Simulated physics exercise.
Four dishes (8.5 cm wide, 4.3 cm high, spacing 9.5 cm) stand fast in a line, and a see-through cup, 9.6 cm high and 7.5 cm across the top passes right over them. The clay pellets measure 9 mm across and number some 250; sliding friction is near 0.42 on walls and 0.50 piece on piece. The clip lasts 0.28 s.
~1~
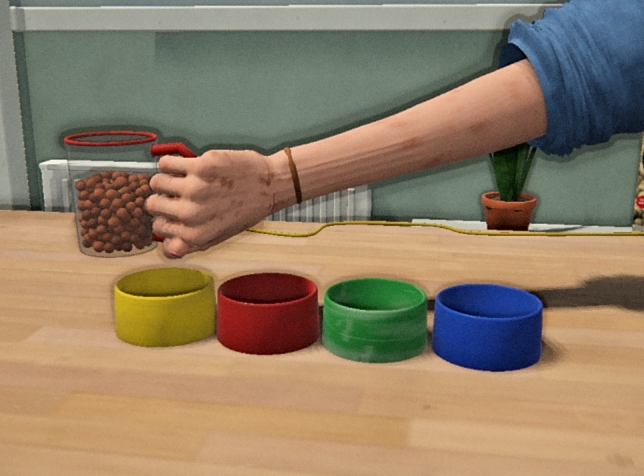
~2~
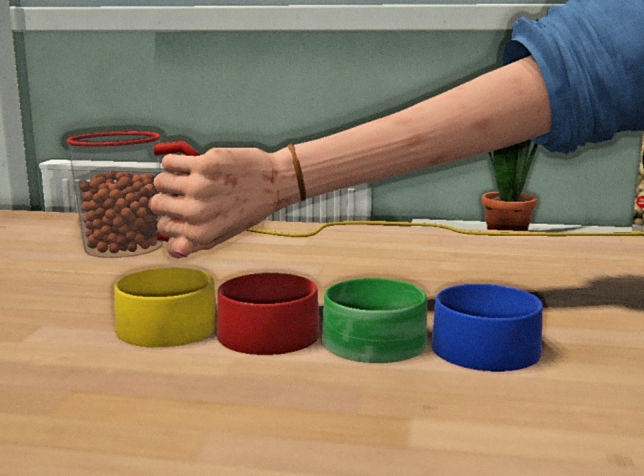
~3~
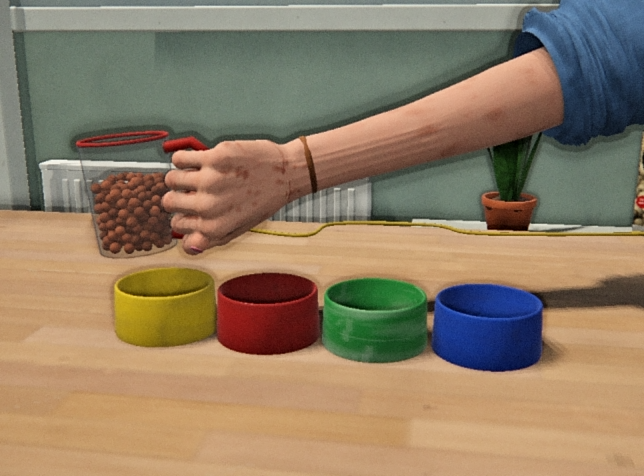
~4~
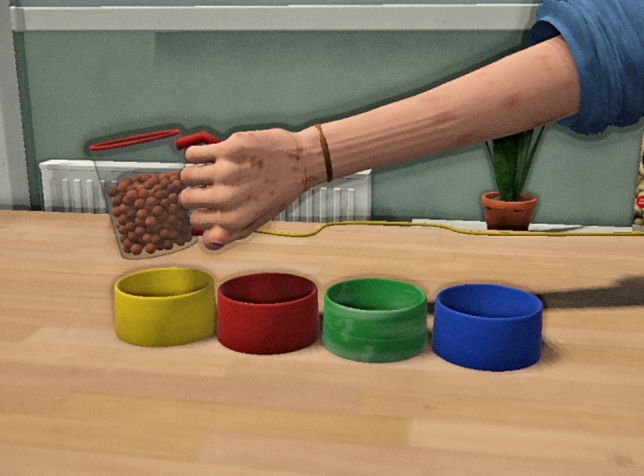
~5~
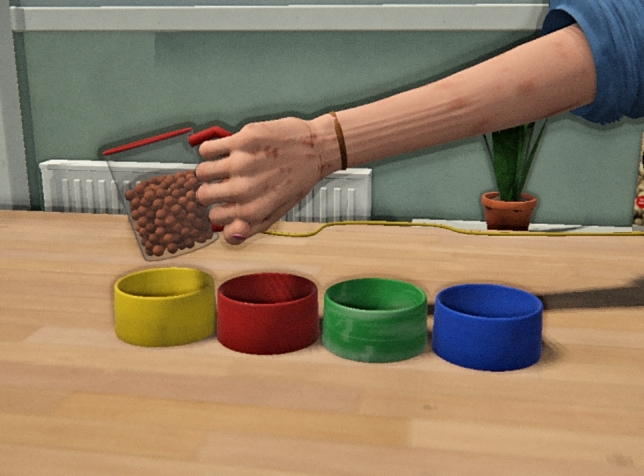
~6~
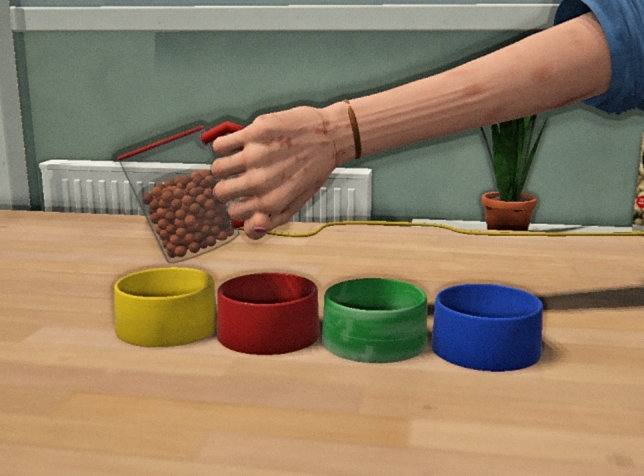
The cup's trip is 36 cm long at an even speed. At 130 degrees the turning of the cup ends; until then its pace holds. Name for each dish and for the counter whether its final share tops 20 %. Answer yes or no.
Red dish: No; blue dish: Yes; green dish: No; yellow dish: No; on the counter: No.
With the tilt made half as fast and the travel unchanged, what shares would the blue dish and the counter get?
Then: Blue 100, counter 0.
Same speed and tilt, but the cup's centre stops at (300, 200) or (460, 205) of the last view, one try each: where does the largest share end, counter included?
Most goes to: Red; green.
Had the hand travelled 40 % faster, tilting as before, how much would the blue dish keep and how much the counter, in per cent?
In that case blue 100; counter 0.
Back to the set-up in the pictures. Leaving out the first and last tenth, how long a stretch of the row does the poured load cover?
Roughly 5 cm.
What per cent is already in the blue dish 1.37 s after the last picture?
Some 90 per cent.
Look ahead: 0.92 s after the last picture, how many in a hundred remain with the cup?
Some 100 per cent of the load.
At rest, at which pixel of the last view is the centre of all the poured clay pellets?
At about (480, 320).
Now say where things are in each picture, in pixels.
The first frame shows cup at (115, 193), tilt 0 degrees, lip at (71, 138), moved 0.0 cm; middle of the pieces at (120, 214); yellow dish at (165, 283); red dish at (268, 289); green dish at (375, 295); blue dish at (489, 301).
The second frame shows cup at (119, 194), tilt 1 degrees, lip at (74, 139), moved 0.4 cm; middle of the pieces at (125, 214).
The third frame shows cup at (131, 194), tilt 5 degrees, lip at (83, 142), moved 1.5 cm; middle of the pieces at (138, 214).
The fourth frame shows cup at (148, 195), tilt 10 degrees, lip at (96, 147), moved 3.0 cm; middle of the pieces at (156, 214).
The fifth frame shows cup at (165, 195), tilt 15 degrees, lip at (109, 152), moved 4.6 cm; middle of the pieces at (175, 214).
The sixth frame shows cup at (183, 196), tilt 21 degrees, lip at (124, 158), moved 6.2 cm; middle of the pieces at (194, 214); yellow dish at (165, 283); red dish at (268, 289); green dish at (375, 295); blue dish at (489, 301).
Then, 0.55 s after the last picture, tilt 72 degrees; cup holds 100 %.
Then, 0.92 s after the last picture, tilt 107 degrees; cup holds 100 %.
Then, 1.37 s after the last picture, tilt 130 degrees; cup holds 5 %, blue 90 %.
In the end, red 0 %, blue 95 %, green 0 %, yellow 0 %, counter 5 %.
